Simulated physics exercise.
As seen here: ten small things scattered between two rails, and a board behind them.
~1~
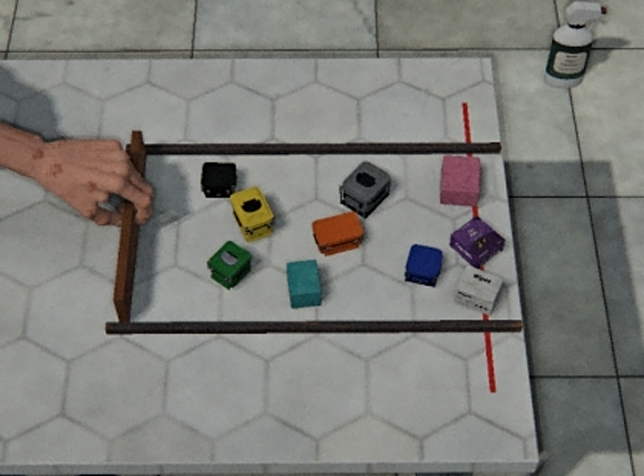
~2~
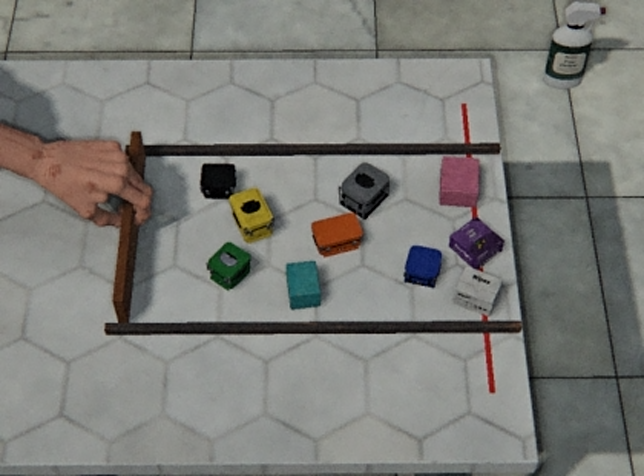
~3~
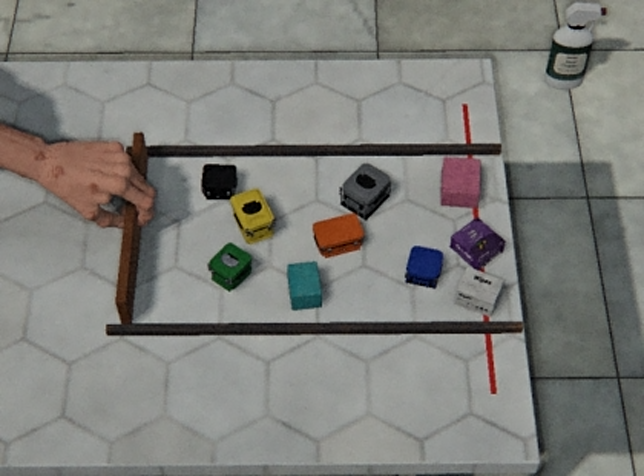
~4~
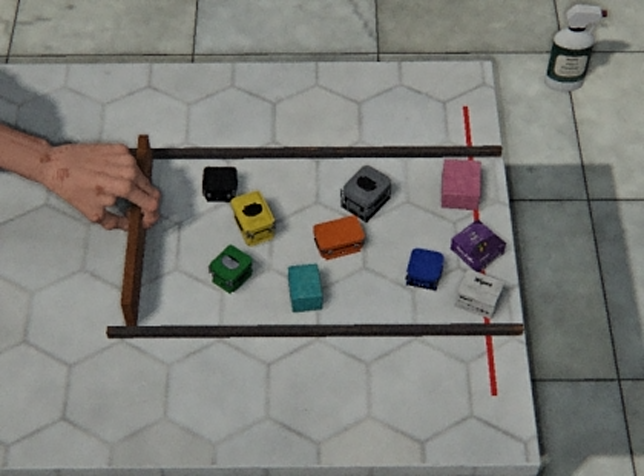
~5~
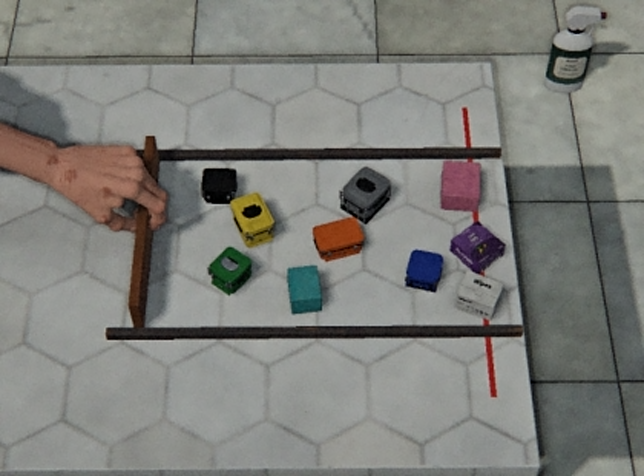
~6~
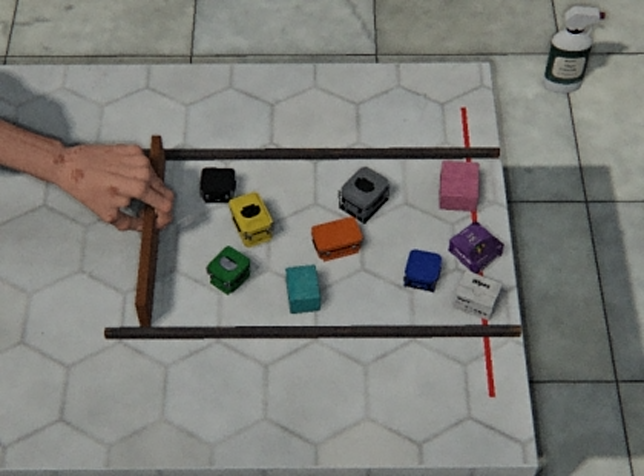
A hand slid a wooden board slightly to the right between two dark rails, while the ten small colourful boxes and blocks scattered in front of it stayed where they were.
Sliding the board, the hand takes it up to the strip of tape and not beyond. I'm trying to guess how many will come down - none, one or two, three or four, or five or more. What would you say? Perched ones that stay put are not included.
Going by the pictures, five or more pieces get pushed right off.
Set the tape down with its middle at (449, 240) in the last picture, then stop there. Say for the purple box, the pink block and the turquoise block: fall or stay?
In order, the purple box goes off the edge, then the pink block goes off the edge, then the turquoise block keeps its spot.
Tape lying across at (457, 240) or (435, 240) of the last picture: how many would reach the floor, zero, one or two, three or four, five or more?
In that order: Three or four; 1 or 2.
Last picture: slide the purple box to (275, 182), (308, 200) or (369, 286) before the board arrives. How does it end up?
The purple box drops off; tumbles off; comes down.
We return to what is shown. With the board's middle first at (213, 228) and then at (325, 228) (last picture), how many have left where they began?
Answer - first 2, then 6.
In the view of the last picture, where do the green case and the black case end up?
One is at about (495, 261), the other at about (487, 172).
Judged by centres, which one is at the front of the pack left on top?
Answer: The turquoise block.
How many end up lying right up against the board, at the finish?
Tally at the end: 4.
A little later, none off yet; purple box at rest near (476, 248); white box at rest near (478, 296); pink block at rest near (459, 186).
Next, none off yet; purple box moving near (482, 248); white box at rest near (478, 296); pink block moving near (467, 185).
When it is over, the number that fall off is five or more; down, orange case, grey case, blue case, pink block, white box and purple box.
